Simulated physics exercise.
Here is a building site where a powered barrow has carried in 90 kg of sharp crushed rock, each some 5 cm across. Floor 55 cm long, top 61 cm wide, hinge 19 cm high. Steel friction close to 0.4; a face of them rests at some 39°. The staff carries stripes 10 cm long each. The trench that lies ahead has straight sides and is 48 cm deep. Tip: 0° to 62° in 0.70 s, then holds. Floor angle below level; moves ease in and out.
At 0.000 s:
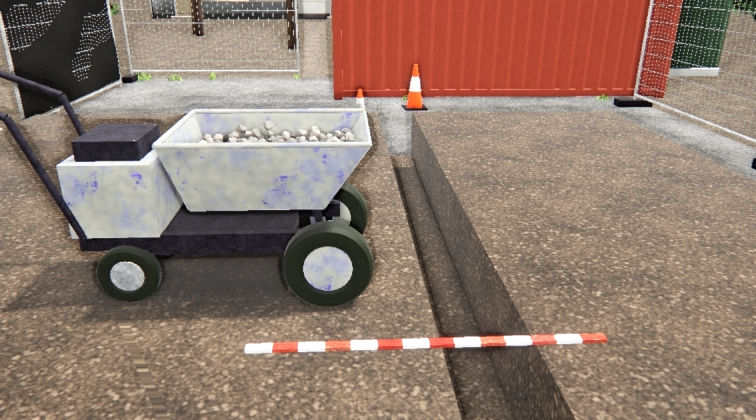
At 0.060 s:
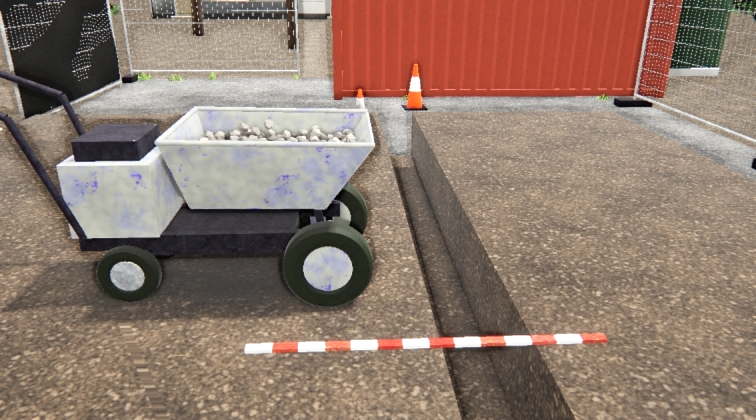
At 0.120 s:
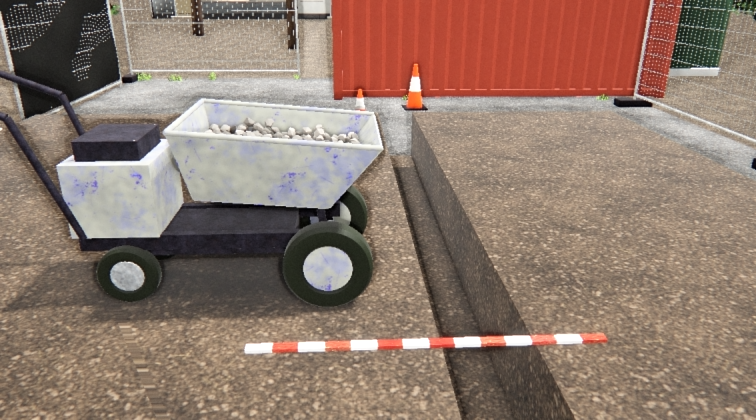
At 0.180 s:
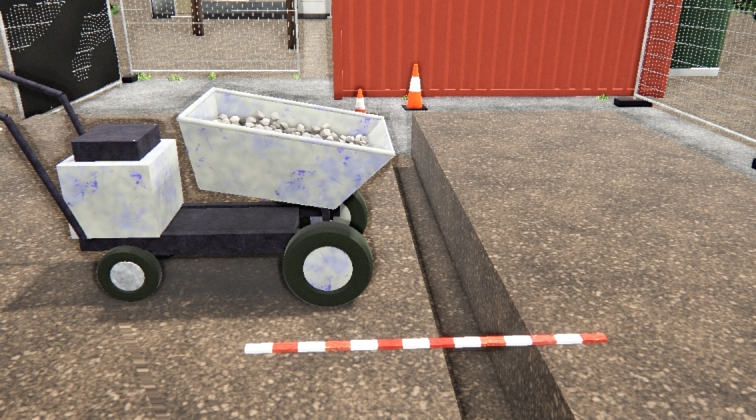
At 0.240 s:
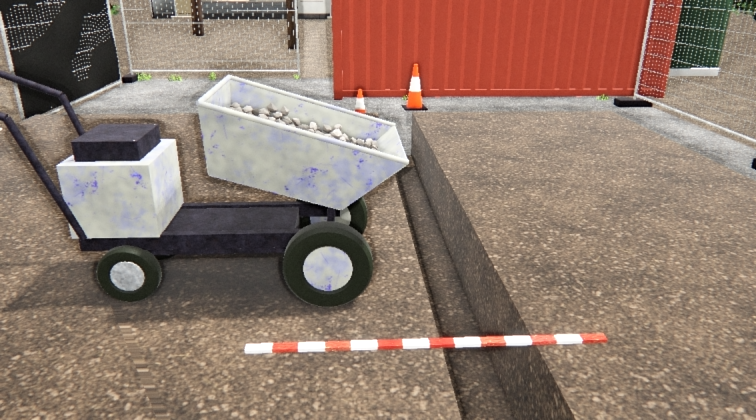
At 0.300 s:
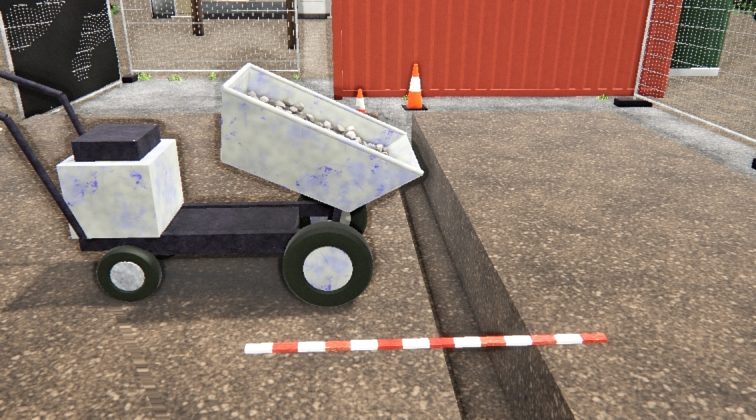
The pale, blue-smudged tray of a small powered barrow, loaded with grey stones, sits almost level beside a straight trench. Its left end then rises steadily while the body and wheels stay still, until the tray slants steeply down to the right, its front lip over the trench's near edge, stones still inside.
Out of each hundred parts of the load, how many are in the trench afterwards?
About 28 out of 100.
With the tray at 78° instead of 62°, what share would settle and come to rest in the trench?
With that change, near 75 per cent.
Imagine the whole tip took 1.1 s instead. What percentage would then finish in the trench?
About 20%.
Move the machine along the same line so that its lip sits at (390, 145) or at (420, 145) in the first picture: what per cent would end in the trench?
The first start gives about 20 per cent, the second about 5.
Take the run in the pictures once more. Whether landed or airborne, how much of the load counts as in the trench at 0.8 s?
Around 5 per cent of it.
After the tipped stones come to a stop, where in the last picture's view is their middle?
(477, 344).
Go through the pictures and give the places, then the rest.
Lip at (371, 145), floor tilted 0°, highest stones at (308, 133), in the first frame.
Lip at (374, 146), floor tilted 1°, highest stones at (293, 134); the stones move at 0.3 m/s on average, in the second frame.
The tray is at 5°, its lip at (382, 149); the top of the load is at (258, 131); the stones move at 0.6 m/s on average, in the third frame.
Lip at (394, 154), floor tilted 10°, highest stones at (236, 124); the stones move at 0.8 m/s on average, in the fourth frame.
The tray is at 17°, its lip at (408, 163); the top of the load is at (242, 114); the stones move at 1.0 m/s on average, in the fifth frame.
Lip at (422, 174), floor tilted 24°, highest stones at (254, 103); the stones move at 1.1 m/s on average, in the sixth frame.
After 0.5 s the floor is at 52°; 100 % in the tray; the foremost stones are at (420, 199).
After 0.8 s the floor is at 62°; 97 % in the tray, 3 % in the trench; the foremost stones are at (484, 245).
After 1.1 s the floor is at 62°; 70 % in the tray, 21 % in the trench, 10 % past the trench; the foremost stones are at (574, 274).
After 3.1 s the floor is at 62°; 61 % in the tray, 28 % in the trench, 10 % past the trench; the foremost stones are at (616, 281).
